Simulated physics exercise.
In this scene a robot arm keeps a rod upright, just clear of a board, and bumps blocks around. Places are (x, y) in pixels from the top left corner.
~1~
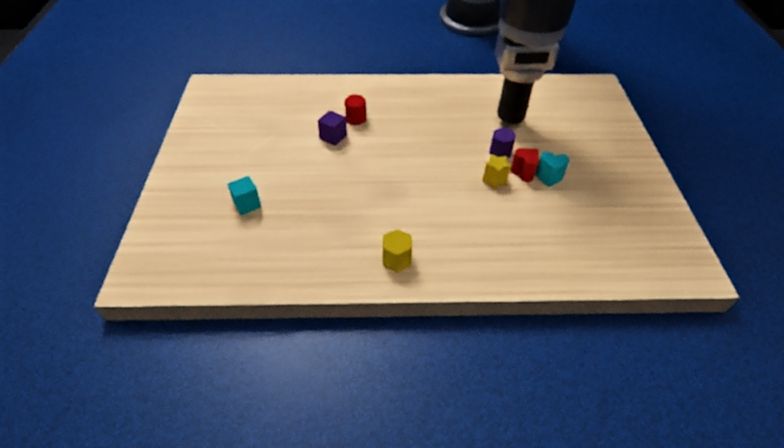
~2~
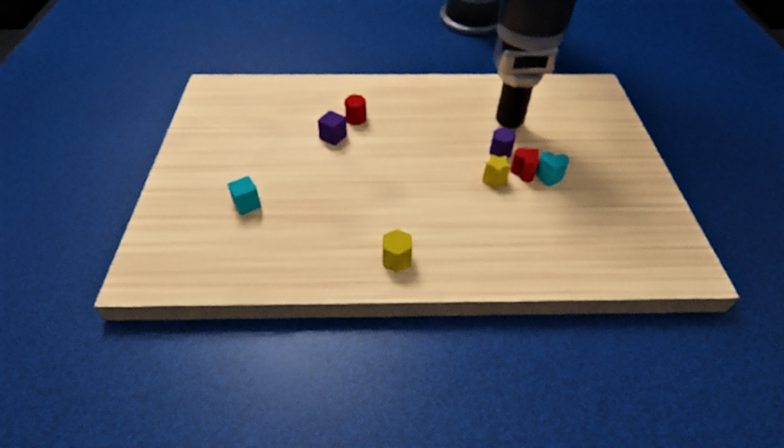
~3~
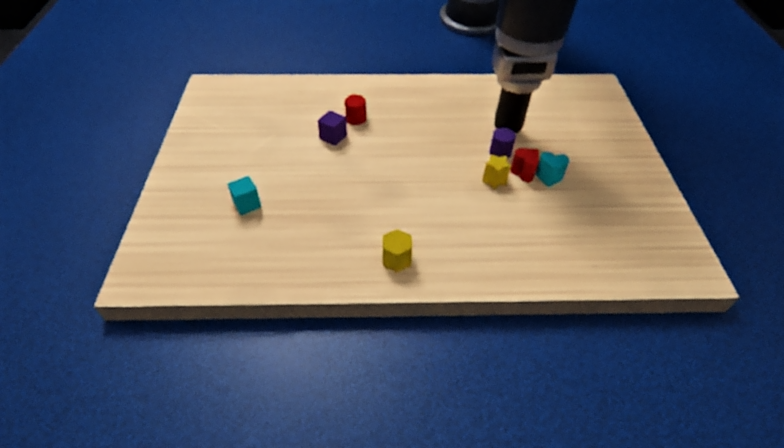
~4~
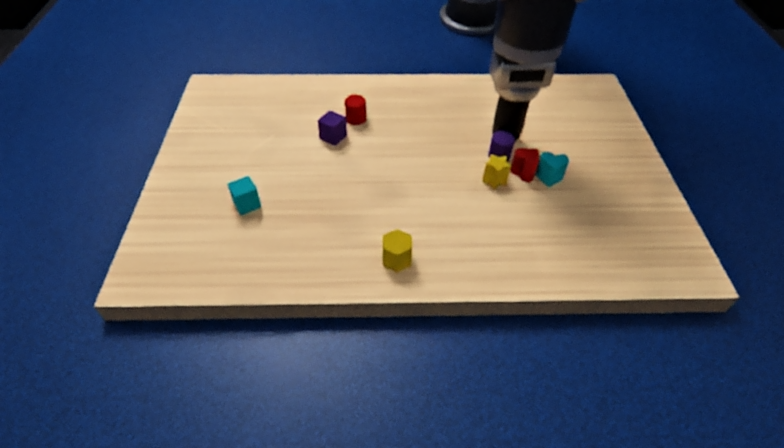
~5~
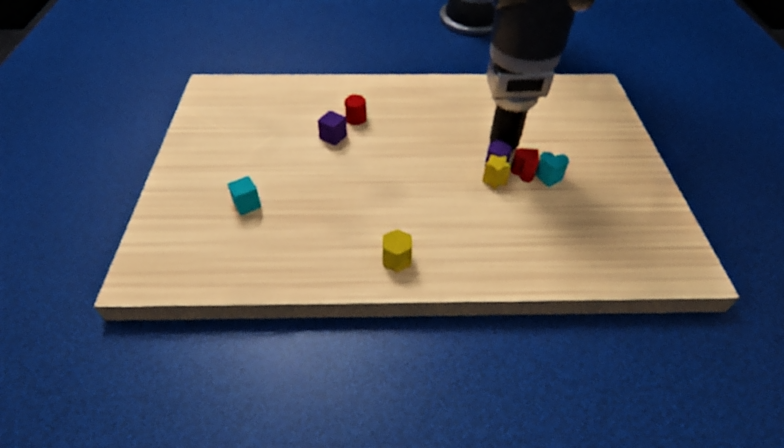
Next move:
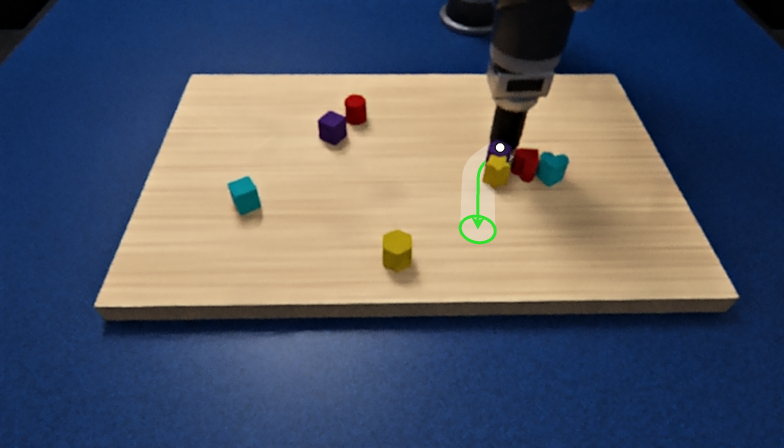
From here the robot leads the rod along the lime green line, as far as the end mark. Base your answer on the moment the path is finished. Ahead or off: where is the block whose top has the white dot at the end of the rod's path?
I believe the block whose top has the white dot keeps its place ahead of the rod.
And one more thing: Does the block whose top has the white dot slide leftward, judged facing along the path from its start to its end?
Yes
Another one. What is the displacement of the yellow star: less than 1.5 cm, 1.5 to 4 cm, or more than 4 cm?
Shift of over 4 cm.
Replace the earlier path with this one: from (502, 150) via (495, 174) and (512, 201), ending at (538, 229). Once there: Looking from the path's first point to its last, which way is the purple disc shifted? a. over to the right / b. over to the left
Letter a.
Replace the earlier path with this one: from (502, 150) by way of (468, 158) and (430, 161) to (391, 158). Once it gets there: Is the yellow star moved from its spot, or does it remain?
By then it is displaced.
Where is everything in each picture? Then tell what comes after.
In the first picture, lower end of the rod (511, 115), tops of blocks, yellow star (499, 162), purple disc (504, 134), red heart (529, 155).
In the second picture, rod (510, 120), blocks as before.
In the third picture, rod (508, 126), blocks as before.
In the fourth picture, rod (506, 133), purple disc (503, 138).
In the fifth picture, rod (504, 143), yellow star (499, 162), purple disc (500, 148), red heart (529, 155).
The drawn path runs from (502, 150) by way of (480, 169) and (478, 197) to (478, 229); the dot is on the purple disc.
The first path, step by step. One third of the way, rod (482, 162); yellow star (501, 182), turned 45° anticlockwise; purple disc (487, 170).
Two thirds of the way, rod (479, 191); yellow star (512, 197), turned 105° anticlockwise; purple disc (490, 201).
At the end, rod (479, 222); yellow star (513, 198), turned 110° anticlockwise; purple disc (501, 232); red heart not moved.
